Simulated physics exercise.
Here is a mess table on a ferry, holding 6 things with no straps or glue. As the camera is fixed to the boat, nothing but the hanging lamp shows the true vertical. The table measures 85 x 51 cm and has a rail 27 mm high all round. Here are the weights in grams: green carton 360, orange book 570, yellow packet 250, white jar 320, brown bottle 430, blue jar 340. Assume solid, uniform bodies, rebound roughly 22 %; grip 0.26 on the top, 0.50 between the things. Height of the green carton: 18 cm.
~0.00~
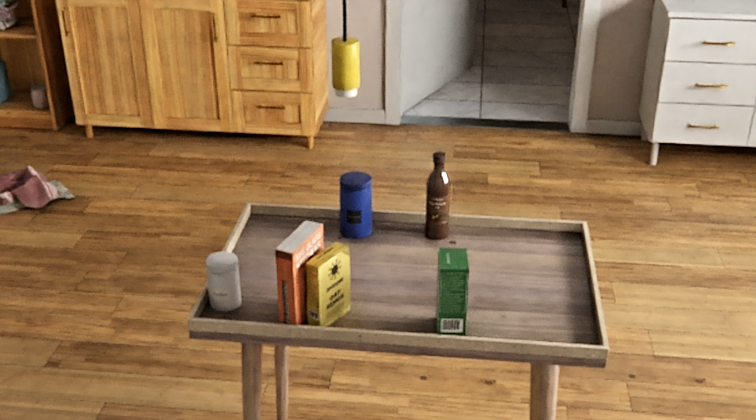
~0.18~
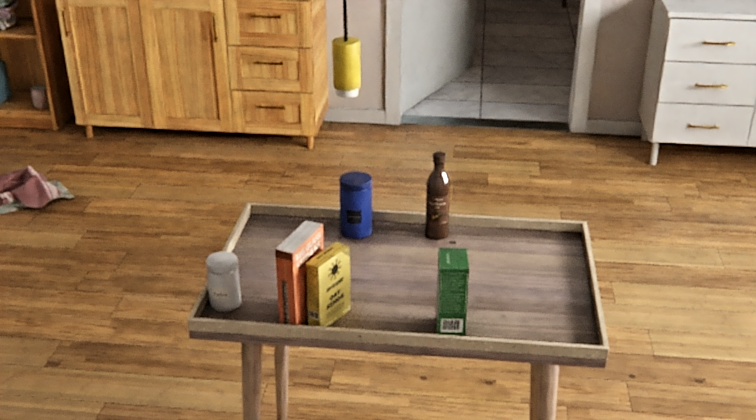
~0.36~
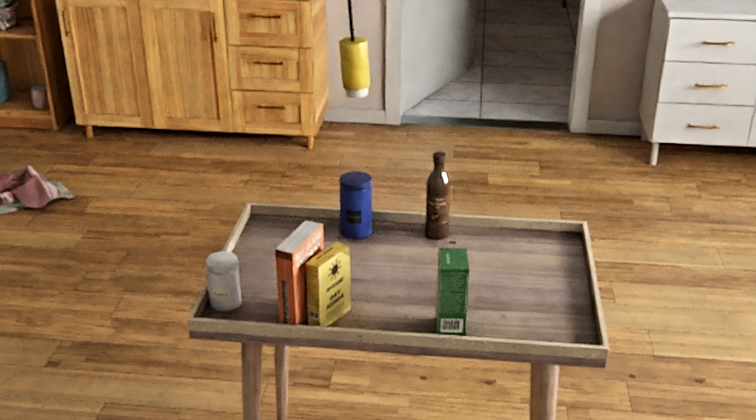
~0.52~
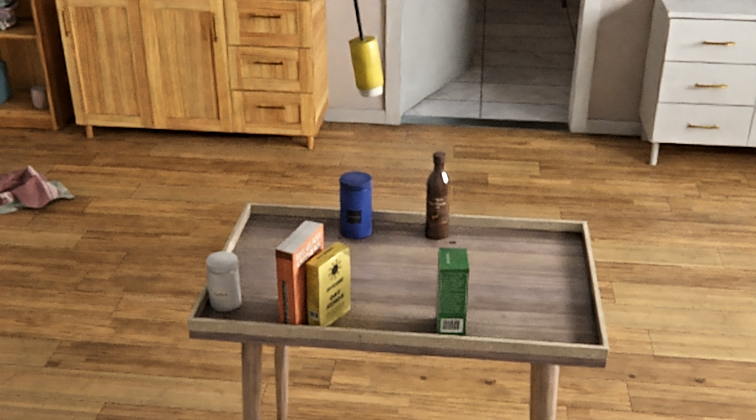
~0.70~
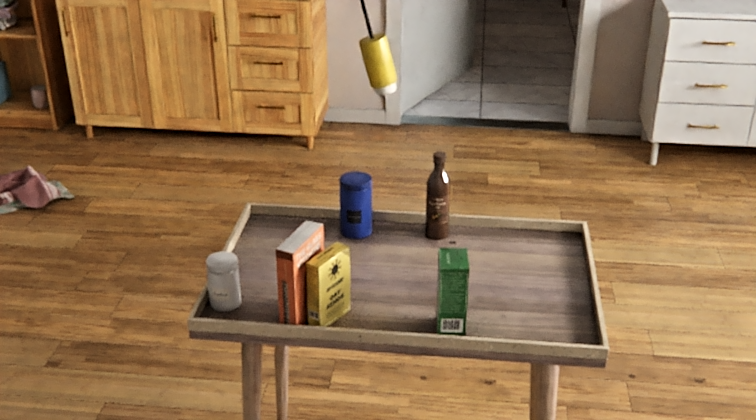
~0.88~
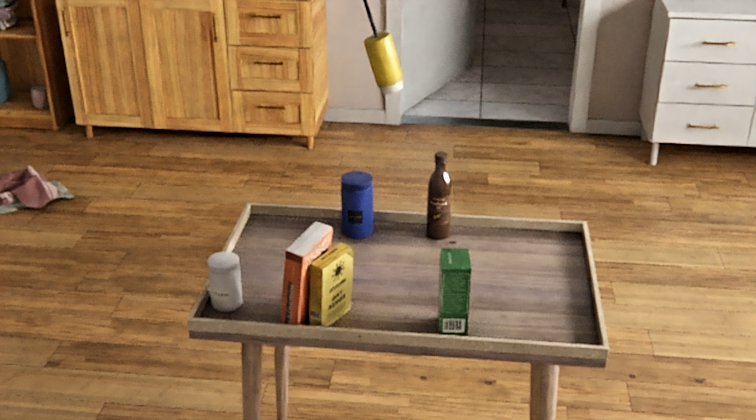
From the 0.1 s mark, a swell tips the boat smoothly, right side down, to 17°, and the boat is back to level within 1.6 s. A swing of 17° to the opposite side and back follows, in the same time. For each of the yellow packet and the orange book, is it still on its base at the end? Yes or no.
Yellow packet - no; orange book - no.
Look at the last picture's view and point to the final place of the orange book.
At pixel (411, 283) or so, give or take.
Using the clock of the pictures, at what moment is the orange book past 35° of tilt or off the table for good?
It happens near 1.1 s.
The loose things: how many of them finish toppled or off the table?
That comes to 2.
After 1.08 s, boat heeled 15°, right side down; orange book 48° off its base near (336, 291); yellow packet 48° off its base near (356, 301); green carton moved 2 cm.
After 1.28 s, boat heeled 9°, right side down; orange book on its side near (394, 289); yellow packet on its side near (399, 311); green carton moved 4 cm.
After 1.48 s, boat heeled 3°, right side down; orange book on its side near (429, 285); yellow packet on its side near (431, 311); green carton moved 6 cm.
After 2.68 s, boat heeled 15°, left side down; orange book on its side near (421, 284); yellow packet on its side near (423, 309); green carton moved 5 cm.
In the end (3.8 s), toppled on the table, orange book and yellow packet; the other 4 under 5 cm from the start. At the end, from the last picture's camera, yellow packet near (413, 308), orange book near (411, 283).
